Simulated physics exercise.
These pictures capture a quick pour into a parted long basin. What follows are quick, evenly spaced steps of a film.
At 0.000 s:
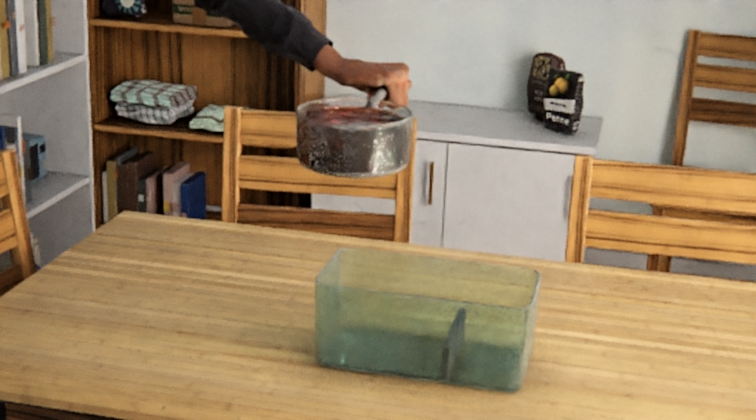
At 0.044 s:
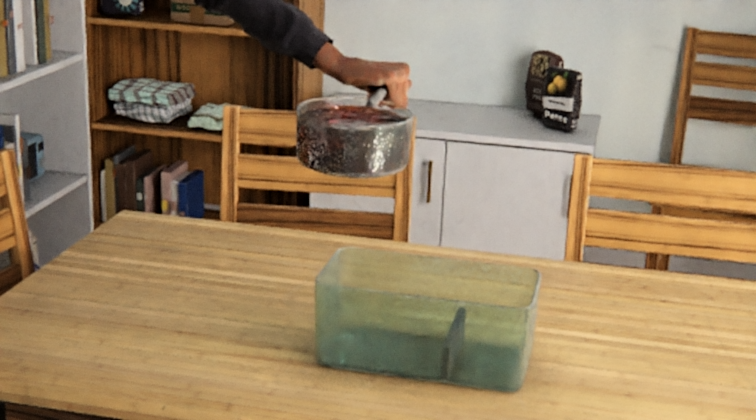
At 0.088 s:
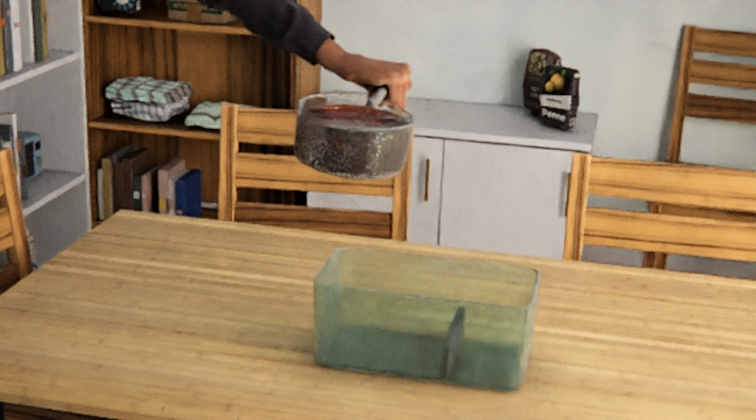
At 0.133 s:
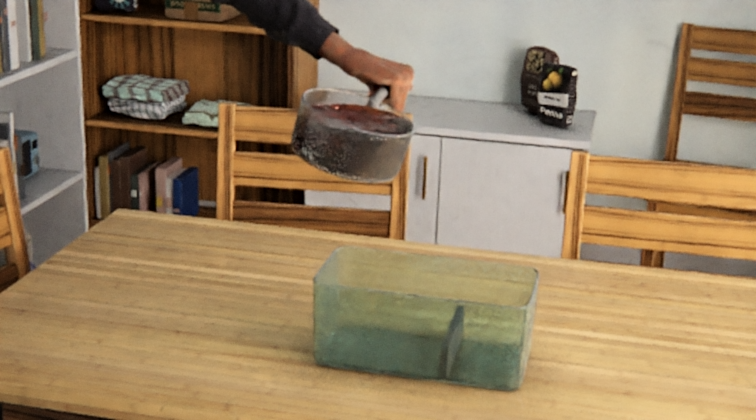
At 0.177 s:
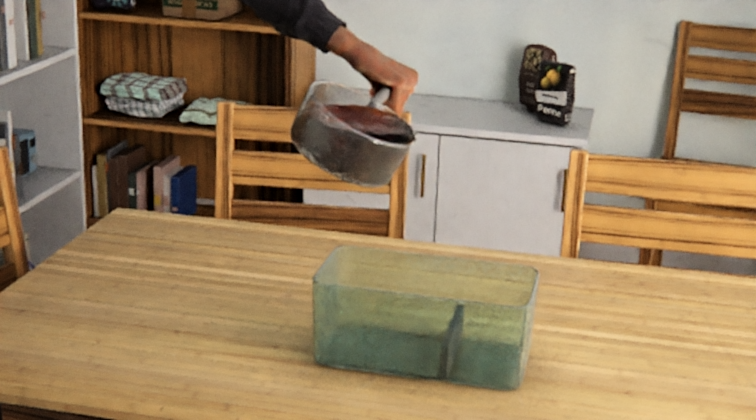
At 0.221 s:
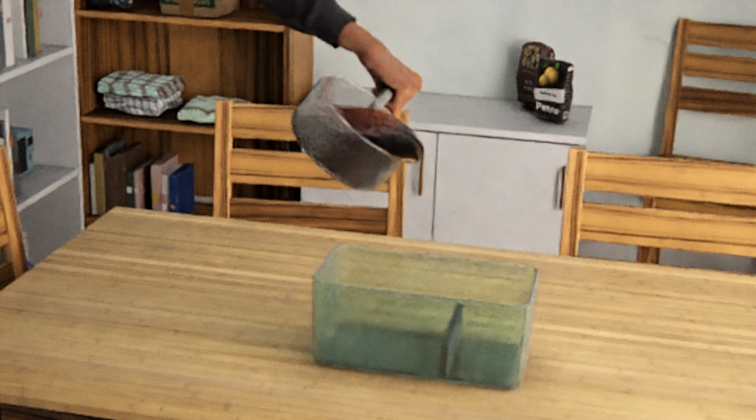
At the start, a hand holds a pot of dark reddish liquid nearly level above a clear, greenish long basin with a divider, on a wooden table. The hand then tilts the pot steadily down to the right, and a thin dark stream starts over its right edge.
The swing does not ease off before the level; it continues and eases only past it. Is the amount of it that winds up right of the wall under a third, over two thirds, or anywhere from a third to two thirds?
In the end it is under a third.
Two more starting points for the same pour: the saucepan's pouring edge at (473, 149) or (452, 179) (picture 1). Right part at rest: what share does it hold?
Close to 65 in a hundred, then close to 50 in a hundred.
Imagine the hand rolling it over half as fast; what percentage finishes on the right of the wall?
About 45 in a hundred.
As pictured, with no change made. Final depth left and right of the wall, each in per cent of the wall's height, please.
About 50 left, about 40 right.
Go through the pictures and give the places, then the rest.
The first picture shows tilt 0°; pouring edge (411, 118); surface from (303, 114) to (410, 124); the long basin's rim runs from (327, 266) to (536, 291); the wall's top is at (455, 328).
The second picture shows tilt 2°; pouring edge (411, 119); surface from (303, 113) to (410, 124).
The third picture shows tilt 7°; pouring edge (412, 124); surface from (303, 111) to (410, 126).
The fourth picture shows tilt 15°; pouring edge (412, 132); surface from (304, 110) to (412, 128).
The fifth picture shows tilt 26°; pouring edge (412, 143); surface from (302, 111) to (411, 136); 2 per cent is over the edge.
The sixth picture shows tilt 38°; pouring edge (409, 155); surface from (299, 107) to (395, 135); 8 per cent is over the edge.
A moment on, the saucepan is tipped right over and 12 per cent is still to pour, 13 is left of the wall and 17 right of it.
Next, the saucepan is tipped right over and 1 per cent is still to pour, 64 is left of the wall and 21 right of it.
Then the saucepan is tipped right over and 0 per cent is still to pour, 61 is left of the wall and 25 right of it.
Later the saucepan is tipped right over and 0 per cent is still to pour, 65 is left of the wall and 26 right of it.
At rest 65 per cent lies left of the wall, 26 right of it and 9 outside.
